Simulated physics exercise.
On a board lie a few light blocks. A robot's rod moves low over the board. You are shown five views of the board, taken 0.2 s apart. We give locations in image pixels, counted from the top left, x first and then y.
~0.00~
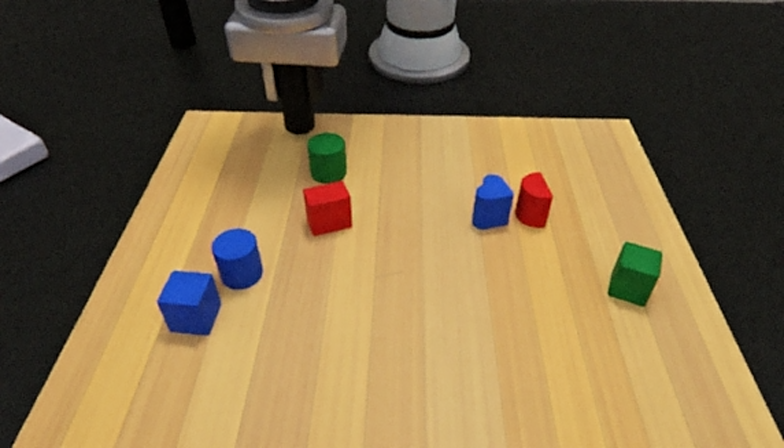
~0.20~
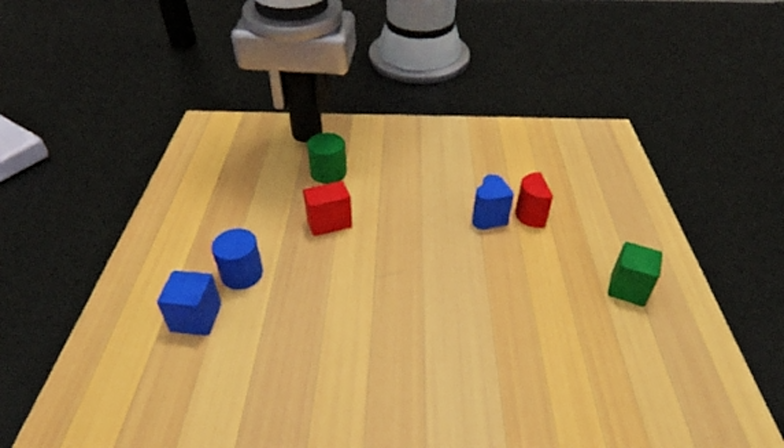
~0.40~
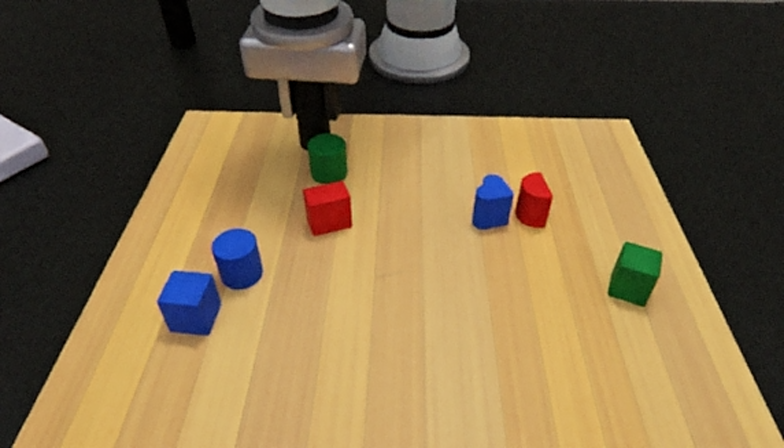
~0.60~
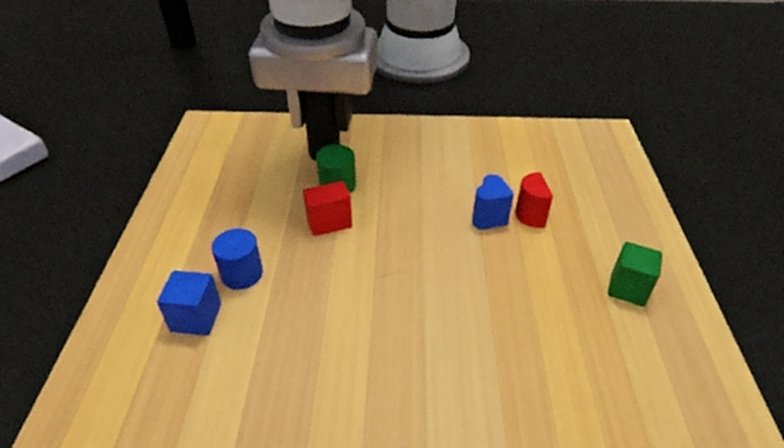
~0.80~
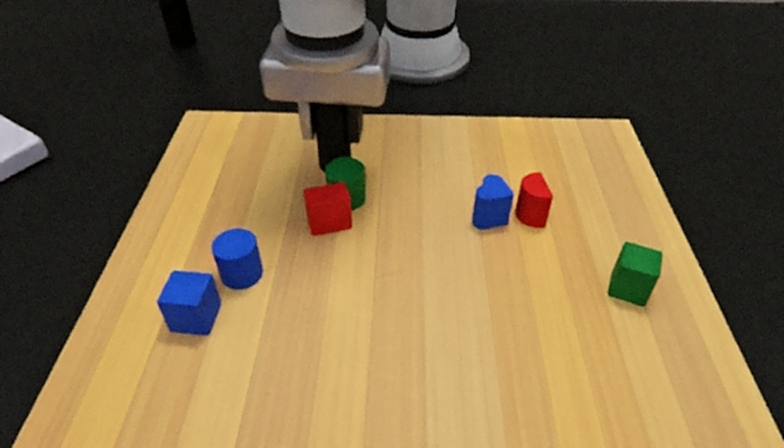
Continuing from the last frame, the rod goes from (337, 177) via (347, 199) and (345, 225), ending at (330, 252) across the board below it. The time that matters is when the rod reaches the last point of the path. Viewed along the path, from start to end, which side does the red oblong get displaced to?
Well, taking the path from its start to its end as straight ahead, the red oblong moves to the right.
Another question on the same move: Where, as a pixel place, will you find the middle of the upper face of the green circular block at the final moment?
The middle of its upper face should be somewhere near (372, 222).
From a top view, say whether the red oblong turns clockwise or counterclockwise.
The red oblong rotates clockwise.
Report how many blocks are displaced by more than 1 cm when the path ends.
I think two will be displaced.
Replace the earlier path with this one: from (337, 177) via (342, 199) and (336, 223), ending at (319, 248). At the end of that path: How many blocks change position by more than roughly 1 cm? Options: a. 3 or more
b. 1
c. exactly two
c
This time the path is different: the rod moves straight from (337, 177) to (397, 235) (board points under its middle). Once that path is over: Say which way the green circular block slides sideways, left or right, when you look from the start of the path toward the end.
It shifts to the right.
What follows on the original path. One third of the way, rod at (346, 188); red oblong at (328, 205), turned 70° clockwise; green circular block at (359, 192).
Two thirds of the way, rod at (344, 214); red oblong at (321, 214), turned 65° clockwise; green circular block at (370, 214).
At the end, rod at (329, 240); blue circular block not moved; red oblong at (301, 241), turned 70° clockwise; green circular block at (372, 222).
